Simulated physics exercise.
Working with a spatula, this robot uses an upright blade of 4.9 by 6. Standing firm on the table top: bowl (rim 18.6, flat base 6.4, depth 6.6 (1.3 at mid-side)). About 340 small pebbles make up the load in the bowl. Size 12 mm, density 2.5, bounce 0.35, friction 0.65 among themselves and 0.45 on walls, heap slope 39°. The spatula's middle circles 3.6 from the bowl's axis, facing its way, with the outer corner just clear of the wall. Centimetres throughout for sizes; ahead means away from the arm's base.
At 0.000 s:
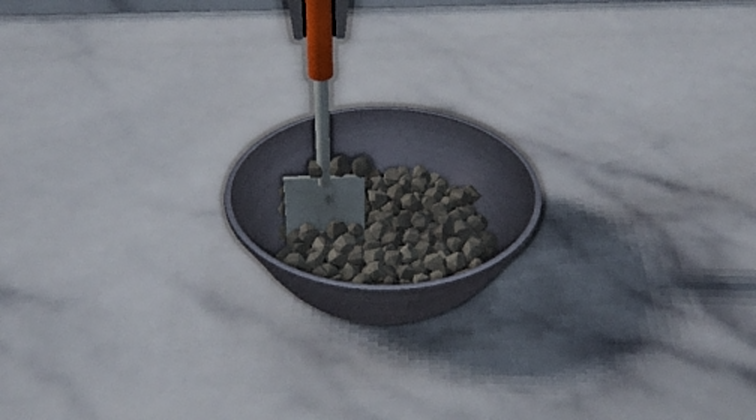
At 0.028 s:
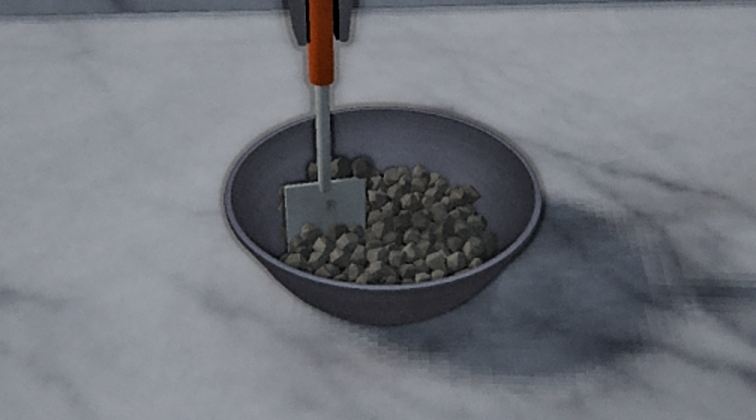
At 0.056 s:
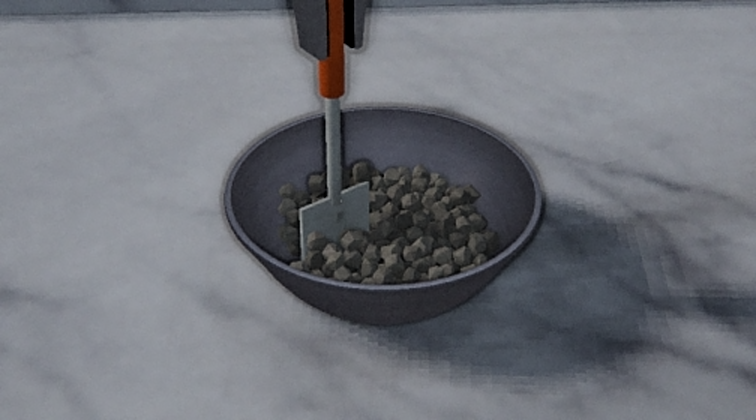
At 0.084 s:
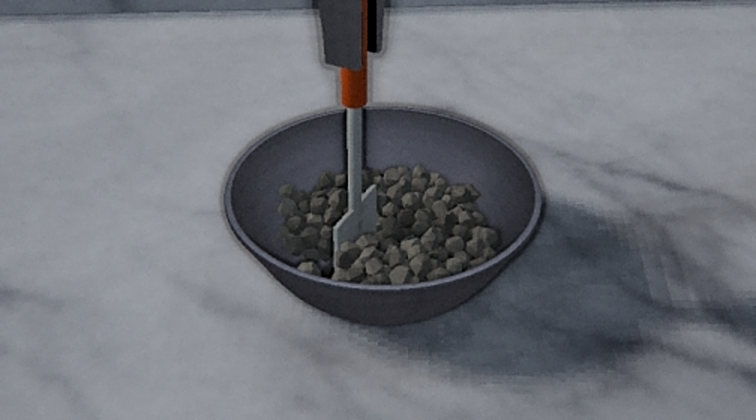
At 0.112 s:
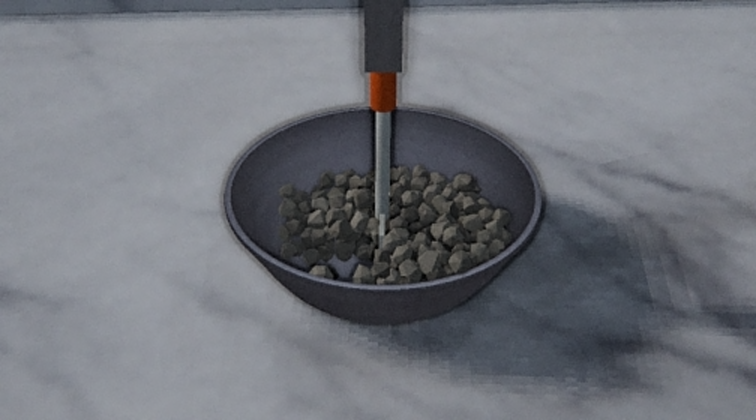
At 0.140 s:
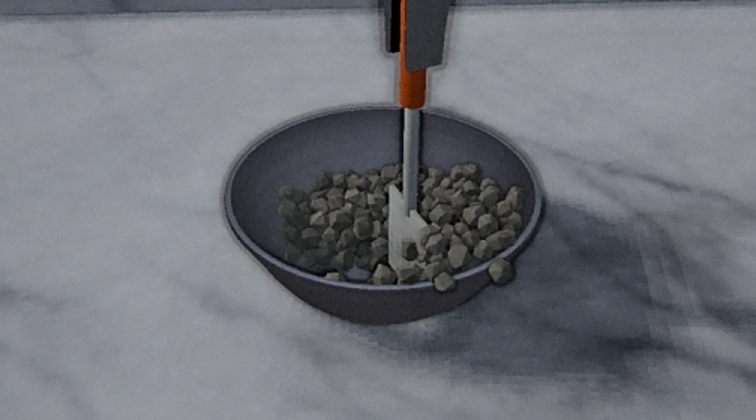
The clip shows a spatula with an orange handle, held by a robot gripper, sweeping left to right through small grey pebbles in a dark bowl, its blade turning as it pushes some up to the right rim.
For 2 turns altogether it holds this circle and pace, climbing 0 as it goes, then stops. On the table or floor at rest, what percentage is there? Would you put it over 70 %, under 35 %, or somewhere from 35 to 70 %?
I would put it from 35 to 70 %.
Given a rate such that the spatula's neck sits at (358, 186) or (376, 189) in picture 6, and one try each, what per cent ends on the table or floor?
Near 25 per cent for the first, near 35 per cent for the second.
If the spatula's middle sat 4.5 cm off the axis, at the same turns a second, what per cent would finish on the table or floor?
In that case some 60 %.
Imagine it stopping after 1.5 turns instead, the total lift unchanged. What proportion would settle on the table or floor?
I'd reckon near 45 per cent.
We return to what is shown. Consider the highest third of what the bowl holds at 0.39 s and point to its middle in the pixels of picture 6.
Around (277, 204).
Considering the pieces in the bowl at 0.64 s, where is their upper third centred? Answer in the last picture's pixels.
In the final view it lies at about (449, 163).
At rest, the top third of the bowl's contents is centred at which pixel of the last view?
In the final view it lies around (314, 271).
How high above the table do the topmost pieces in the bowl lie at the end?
7.0 cm, give or take.
By 0.39 s, 348° round, highest piece 9 above the table; 243 in the bowl, 55 on the table or floor, 37 in flight or on the tool.
By 0.64 s, 223° round, highest piece 9 above the table; 191 in the bowl, 127 on the table or floor, 17 in flight or on the tool.
By 0.97 s, 0° round, highest piece 8 above the table; 171 in the bowl, 164 on the table or floor.
By 1.67 s, 0° round, highest piece 8 above the table; 171 in the bowl, 164 on the table or floor.
Final count, 171 in the bowl, 164 on the table or floor. That is 49 % on the table or floor.
